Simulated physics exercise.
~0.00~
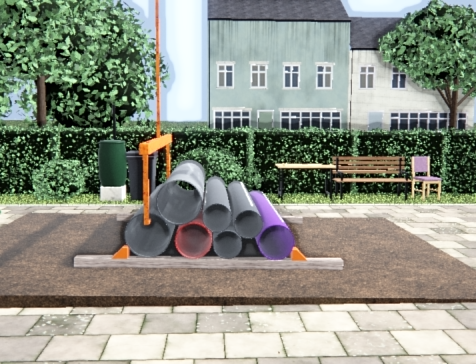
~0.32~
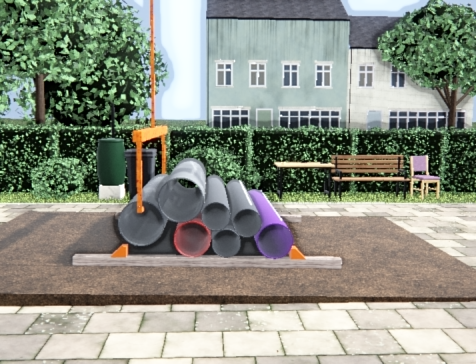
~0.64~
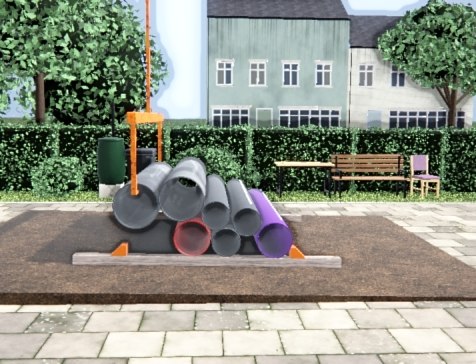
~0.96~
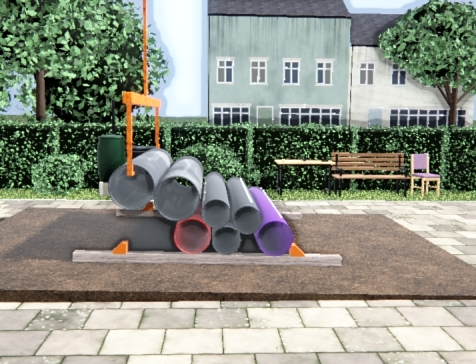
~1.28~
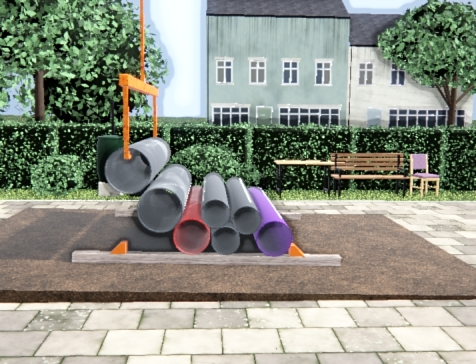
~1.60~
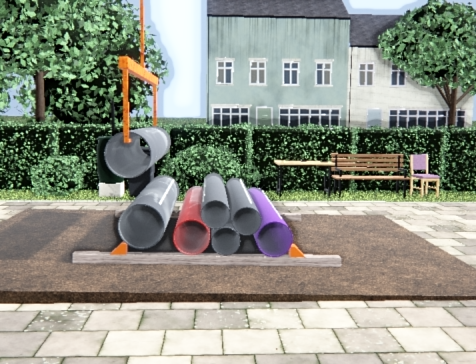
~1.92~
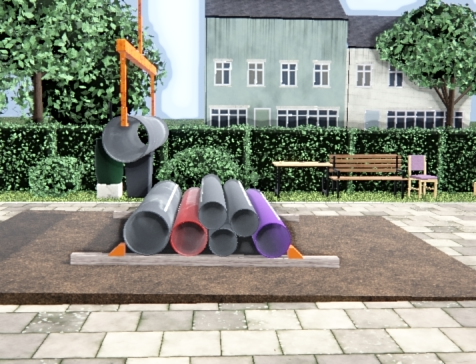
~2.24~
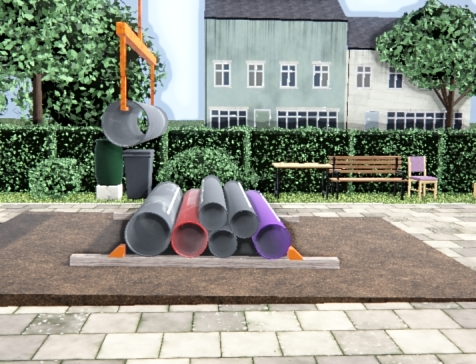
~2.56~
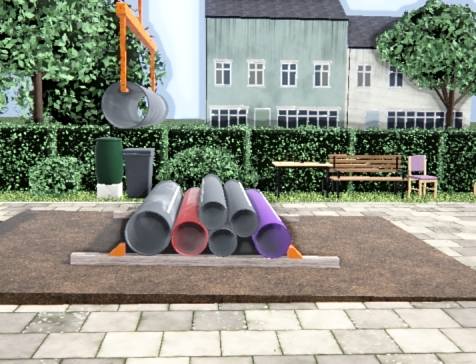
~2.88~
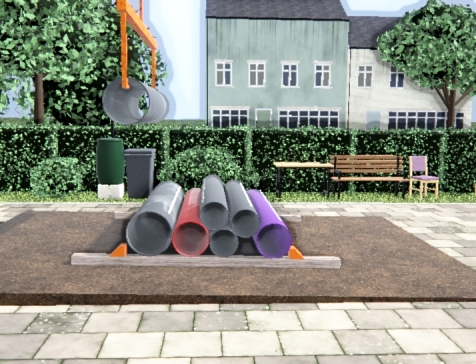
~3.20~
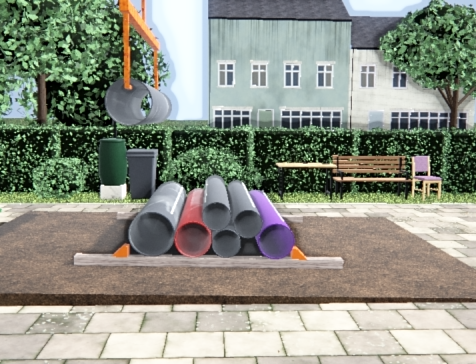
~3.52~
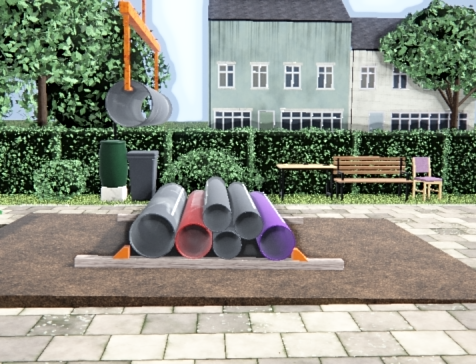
Orange lifting beam pulling a grey pipe from a stack, another grey pipe rolling down into its place, red and purple staying put.
